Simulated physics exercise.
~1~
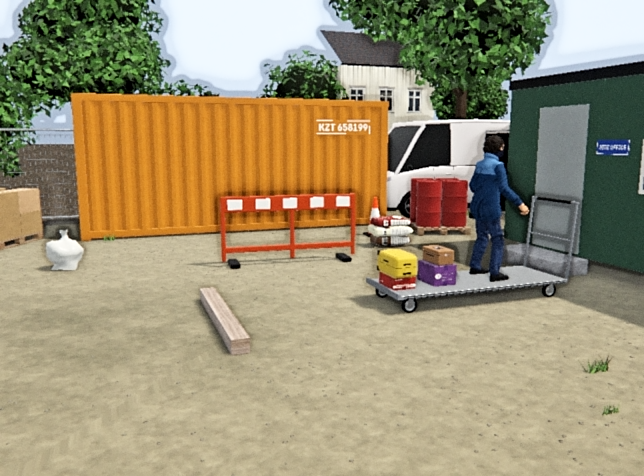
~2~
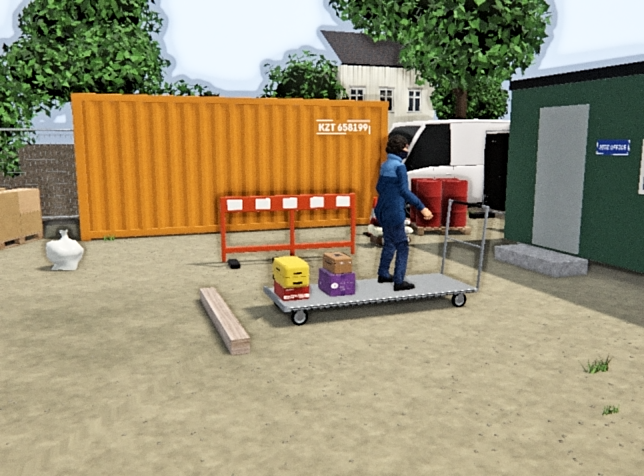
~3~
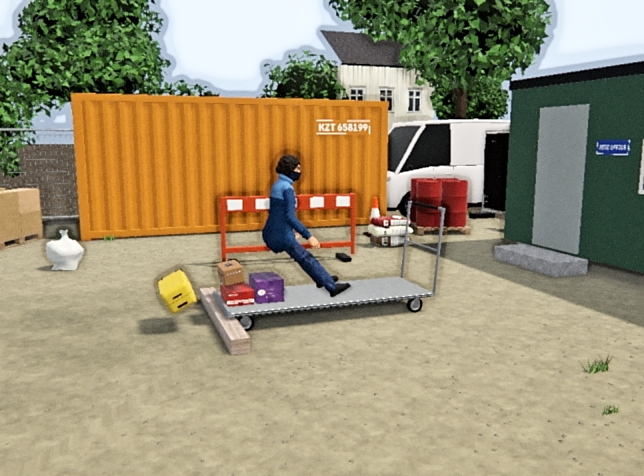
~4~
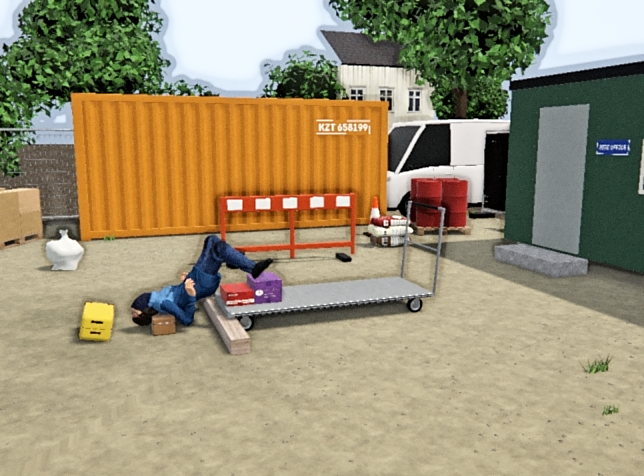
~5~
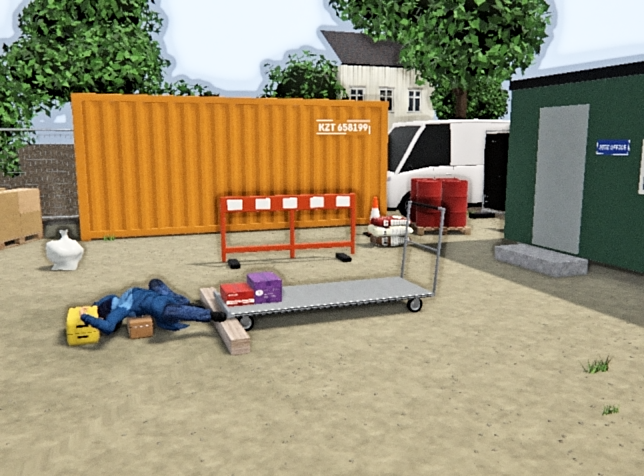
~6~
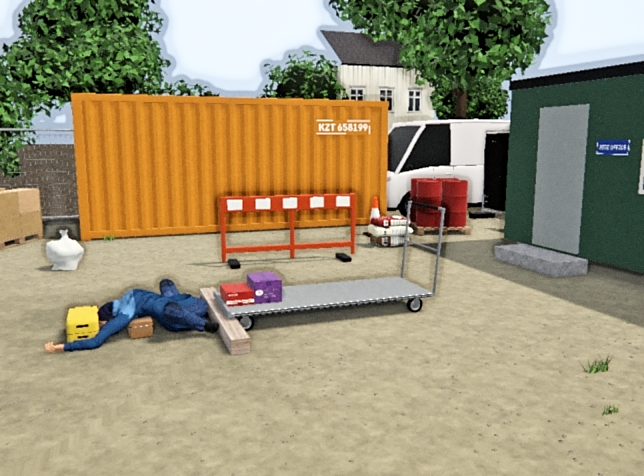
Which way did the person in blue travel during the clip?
The person travelled to the left, first riding on the cart and then flying off its front end onto the ground.
A person in blue overalls rode a flat cart left across a yard until it stopped dead at a low kerb, pitching the rider, a yellow case and a brown box over the front, where they ended up lying on the ground.
